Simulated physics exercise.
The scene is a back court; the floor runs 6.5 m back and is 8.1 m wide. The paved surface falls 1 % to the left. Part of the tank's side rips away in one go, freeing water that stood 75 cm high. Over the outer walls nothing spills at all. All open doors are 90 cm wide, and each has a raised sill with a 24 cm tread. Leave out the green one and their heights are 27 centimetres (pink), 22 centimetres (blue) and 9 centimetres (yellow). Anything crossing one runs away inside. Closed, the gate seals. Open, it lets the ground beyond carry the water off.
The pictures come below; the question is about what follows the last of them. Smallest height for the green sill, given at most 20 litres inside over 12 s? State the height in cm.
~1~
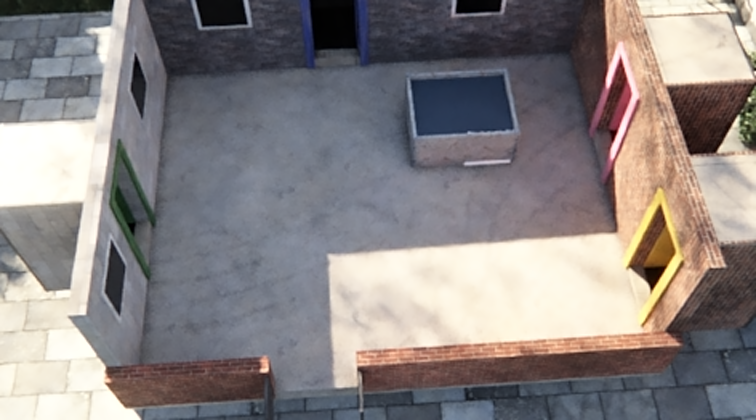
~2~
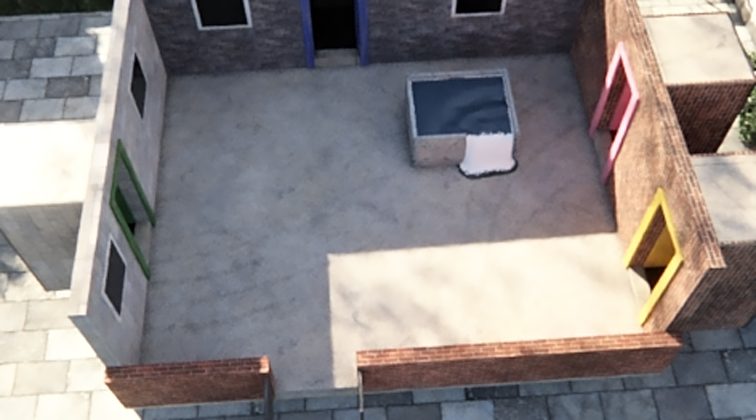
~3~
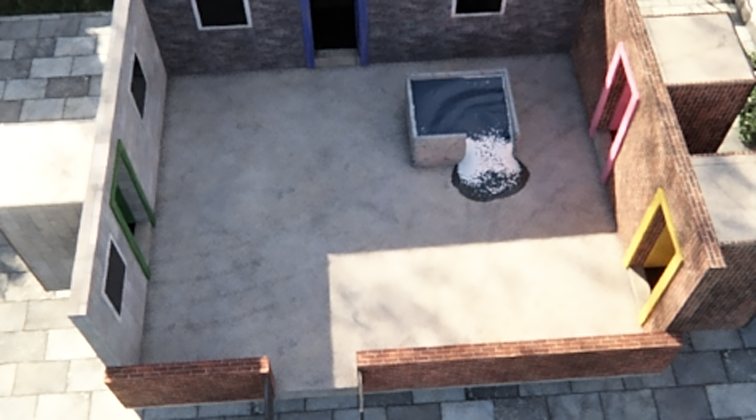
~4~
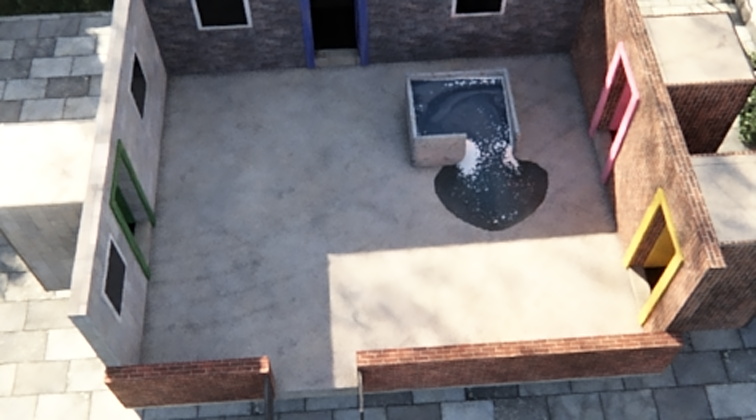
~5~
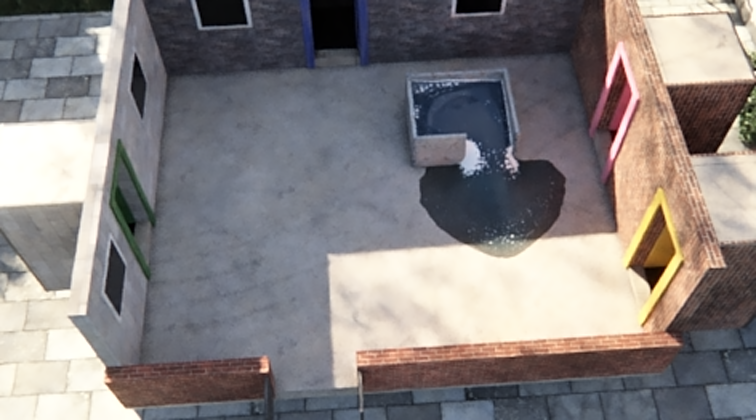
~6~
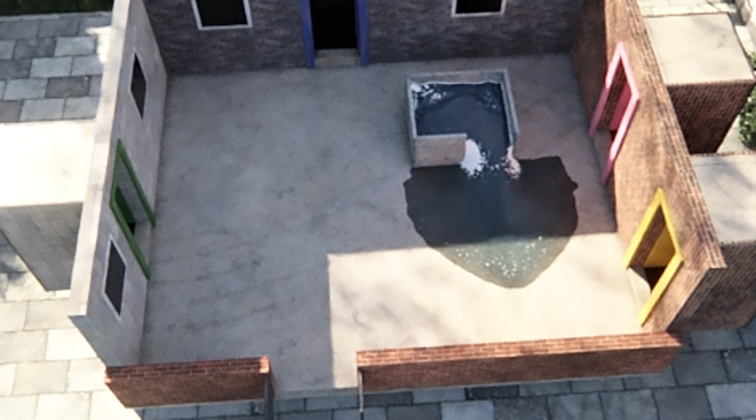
About 6 cm.
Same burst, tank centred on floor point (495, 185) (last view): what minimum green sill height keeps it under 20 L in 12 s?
You'd need some 6.0 cm.
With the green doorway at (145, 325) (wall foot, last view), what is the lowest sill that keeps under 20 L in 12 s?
You'd want it roughly 8.0 cm high.
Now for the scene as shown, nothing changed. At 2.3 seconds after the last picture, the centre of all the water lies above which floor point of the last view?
Centre of mass: About (488, 234) px.
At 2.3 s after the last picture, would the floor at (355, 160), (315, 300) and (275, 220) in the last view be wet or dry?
One by one: Clear, drenched, clear.
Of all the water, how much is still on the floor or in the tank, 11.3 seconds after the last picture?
I'd estimate some 92 in a hundred.
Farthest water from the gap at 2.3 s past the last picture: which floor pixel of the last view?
Lab note: Front tip approx. at (253, 379).
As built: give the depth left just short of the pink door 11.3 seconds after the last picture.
A ruler would read roughly 1.5 cm.
Then, 0.7 s after the last picture water covers 25 % of the floor, deepest (34 cm) near (493, 166); it has not reached the green door.
Then, 2.3 s after the last picture water covers 30 % of the floor, deepest (23 cm) near (626, 301); it has not reached the green door.
Then, 11.3 s after the last picture water covers 80 % of the floor, deepest (10 cm) near (165, 104); 7 cm at the green door, 0 litres in over its 23 cm sill.
At the green door as built, the water peaked near 10 cm, 6.9 s after the last picture.
Run again over the same 12 s with other heights there, 38 litres in over 4.5 cm, 13 litres over 6.5 cm. The limit of 20 litres is kept from about 6 cm up.
